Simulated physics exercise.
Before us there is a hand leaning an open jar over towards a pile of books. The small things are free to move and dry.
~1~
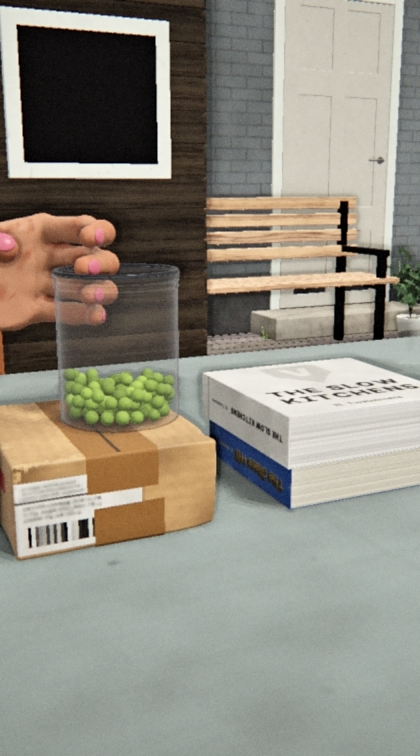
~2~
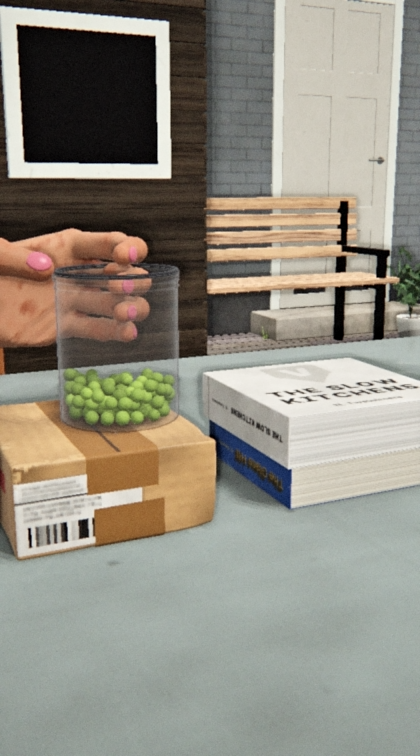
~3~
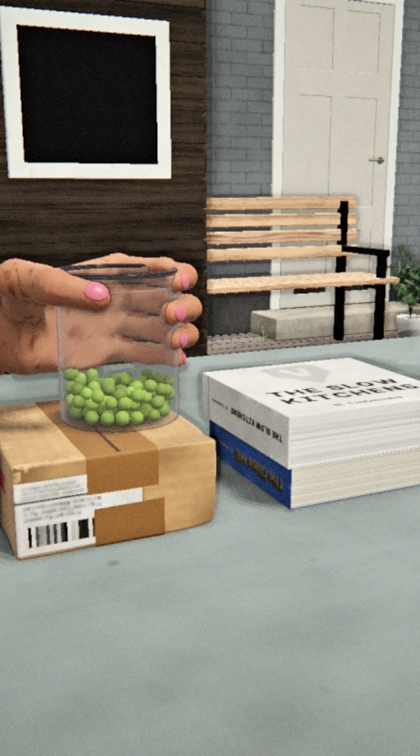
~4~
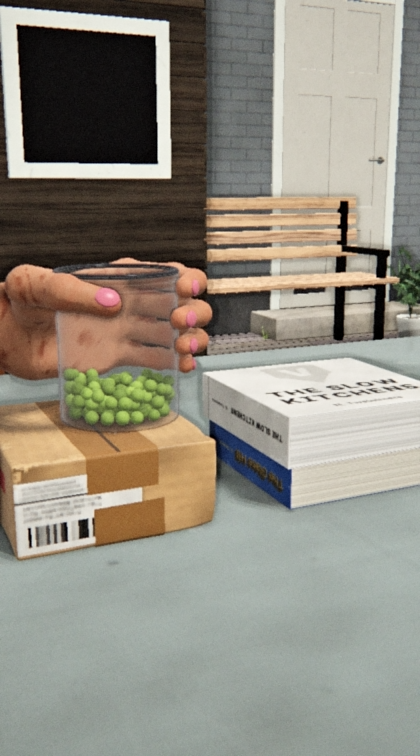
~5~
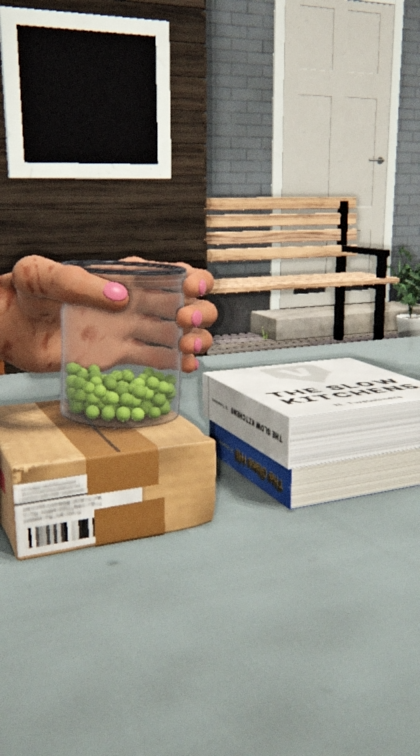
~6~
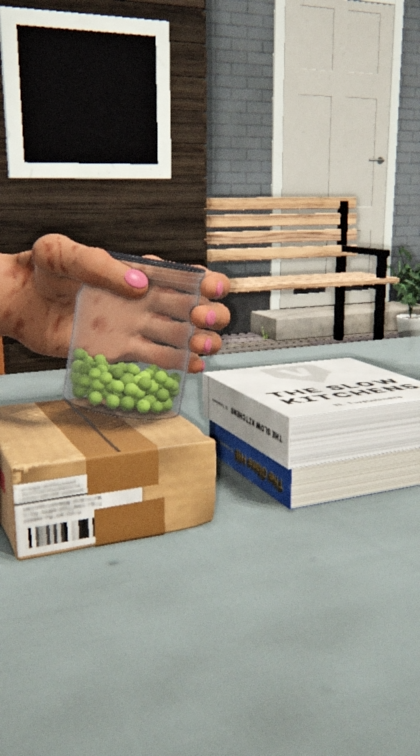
On a grey tabletop outdoors, a hand grasps a clear jar of green peas on a cardboard box and tilts it slightly right.
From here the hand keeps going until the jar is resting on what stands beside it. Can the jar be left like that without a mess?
Looks like the filling will never leave it.
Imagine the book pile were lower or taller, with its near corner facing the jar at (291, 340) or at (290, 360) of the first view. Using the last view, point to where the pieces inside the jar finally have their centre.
I'd put it close to (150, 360) first and close to (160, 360) after that.
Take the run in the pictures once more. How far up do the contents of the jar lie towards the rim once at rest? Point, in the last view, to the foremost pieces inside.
Look close to (245, 379) in the final view.
Then, 0.35 s later than the last frame, the jar leans 30°; everything is still inside.
Then, 0.79 s later than the last frame, the jar leans 54°; everything is still inside.
Then, 1.26 s later than the last frame, the jar leans 79°; everything is still inside.
When it is over, the jar rests on the book pile at 80°; everything is still inside.
